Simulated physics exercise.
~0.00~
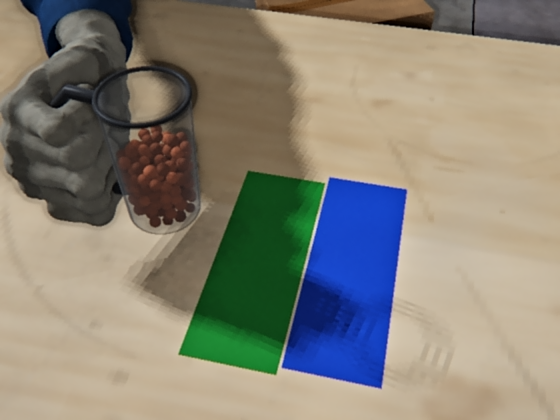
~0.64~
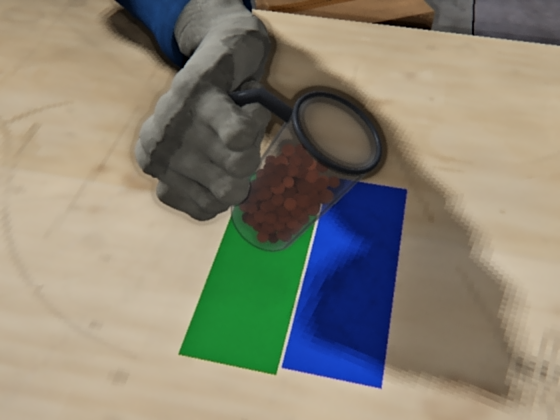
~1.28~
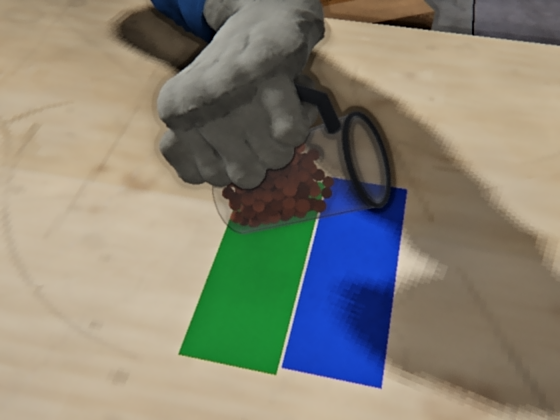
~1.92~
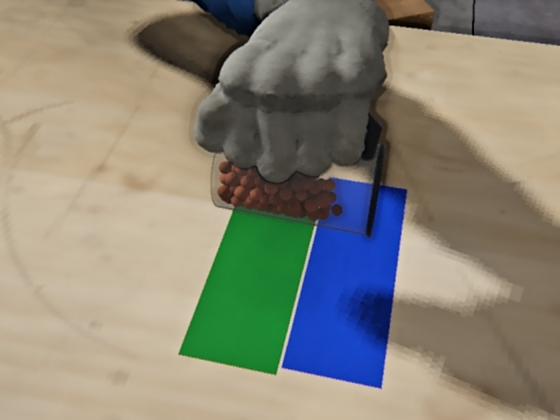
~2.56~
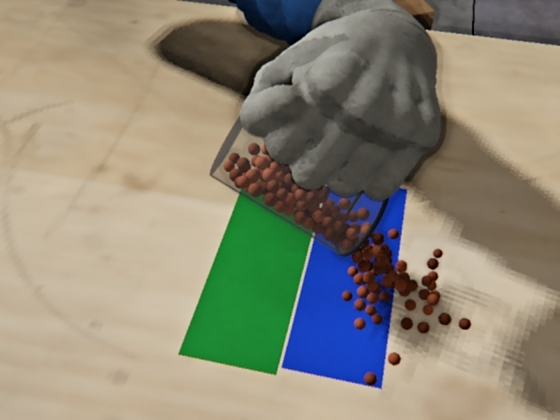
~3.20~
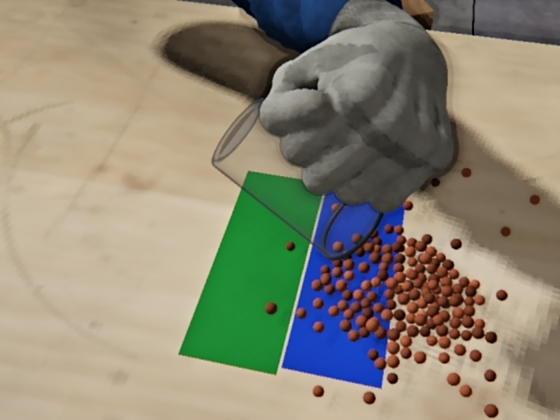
In this clip, a gray-gloved hand carries a clear cup of reddish-brown pellets rightward over green and blue mats and tips it until it empties, leaving the pellets scattered across the blue mat and the bare table to its right.
